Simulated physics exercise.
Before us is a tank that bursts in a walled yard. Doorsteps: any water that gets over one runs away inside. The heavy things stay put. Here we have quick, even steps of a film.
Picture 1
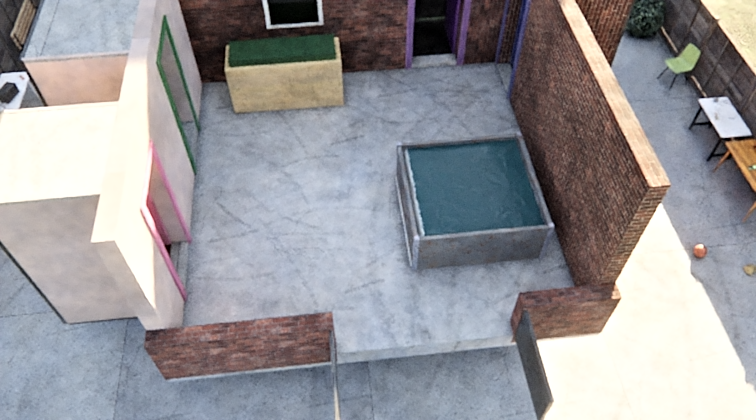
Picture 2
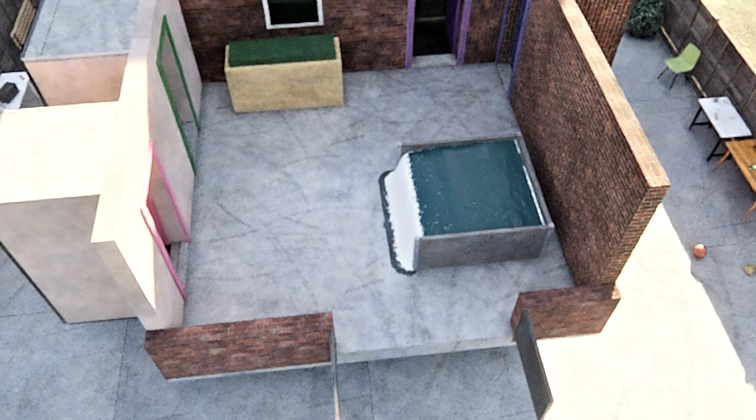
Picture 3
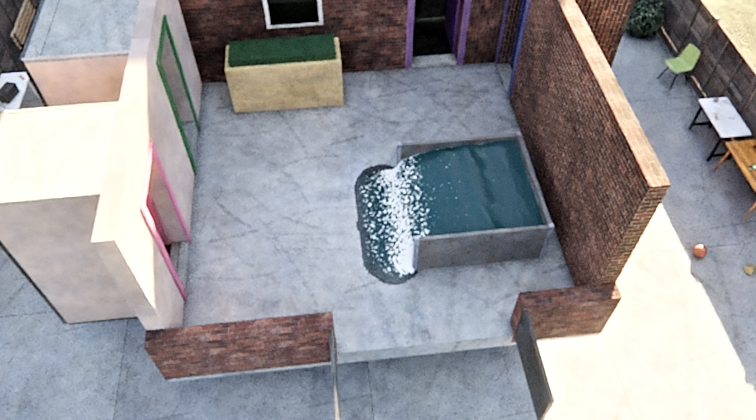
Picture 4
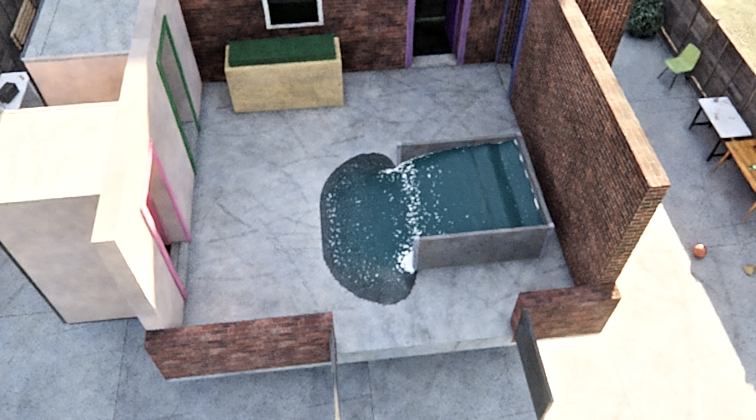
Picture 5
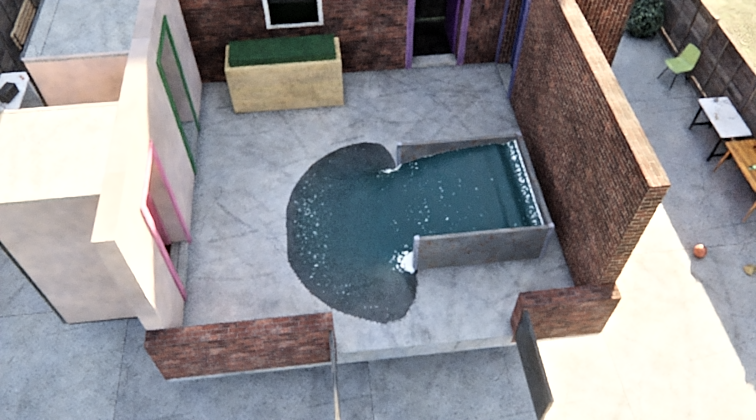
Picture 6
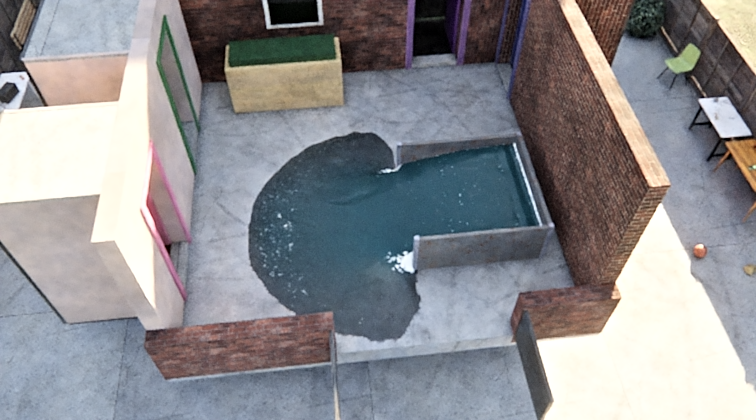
At first, still blue-green water fills an open-topped grey tank beside the brick wall of a paved yard. Then its left side gives way and water pours out in a white, foaming front, spreading leftward across the paving into a wide, dark, rounded pool while the level inside the tank drops.
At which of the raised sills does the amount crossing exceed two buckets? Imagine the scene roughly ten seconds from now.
In order: The purple door will be at or under the cap. The pink door will be over the cap. The blue door will be over the cap. The green door will be at or under the cap.
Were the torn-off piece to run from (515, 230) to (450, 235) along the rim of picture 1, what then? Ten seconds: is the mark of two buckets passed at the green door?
Lab note: Green door sits below the threshold.
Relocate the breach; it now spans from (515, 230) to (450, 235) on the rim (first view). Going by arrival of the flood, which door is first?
It is the blue one.
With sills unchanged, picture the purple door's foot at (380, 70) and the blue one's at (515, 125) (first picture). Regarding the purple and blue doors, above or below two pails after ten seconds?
My reading: Purple stays within the limit, blue exceeds the limit.
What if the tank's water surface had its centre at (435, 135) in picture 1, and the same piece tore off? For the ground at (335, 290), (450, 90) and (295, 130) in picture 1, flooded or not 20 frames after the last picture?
Points in order: Inundated; not reached; inundated.
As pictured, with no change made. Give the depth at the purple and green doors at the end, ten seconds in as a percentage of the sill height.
Depth ratios, approx.: 80 and 10 percent.
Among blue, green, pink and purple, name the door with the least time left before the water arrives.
The answer here is the pink-painted one.
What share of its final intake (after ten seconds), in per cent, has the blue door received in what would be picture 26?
By my reckoning, 0 percent.
A moment on, water covers 50 % of the floor; the purple door not reached, the pink door over two buckets in, the blue door not reached, the green door not reached.
Next, water covers 55 % of the floor; the purple door not reached, the pink door far over two buckets in, the blue door not reached, the green door wet at the sill, nothing in.
Then, water covers 55 % of the floor; the purple door not reached, the pink door far over two buckets in, the blue door not reached, the green door wet at the sill, nothing in.
Later, water covers 90 % of the floor; the purple door wet at the sill, nothing in, the pink door far over two buckets in, the blue door under two buckets in, the green door wet at the sill, nothing in.
In the end, water covers 95 % of the floor; the purple door wet at the sill, nothing in, the pink door far over two buckets in, the blue door over two buckets in, the green door wet at the sill, nothing in.
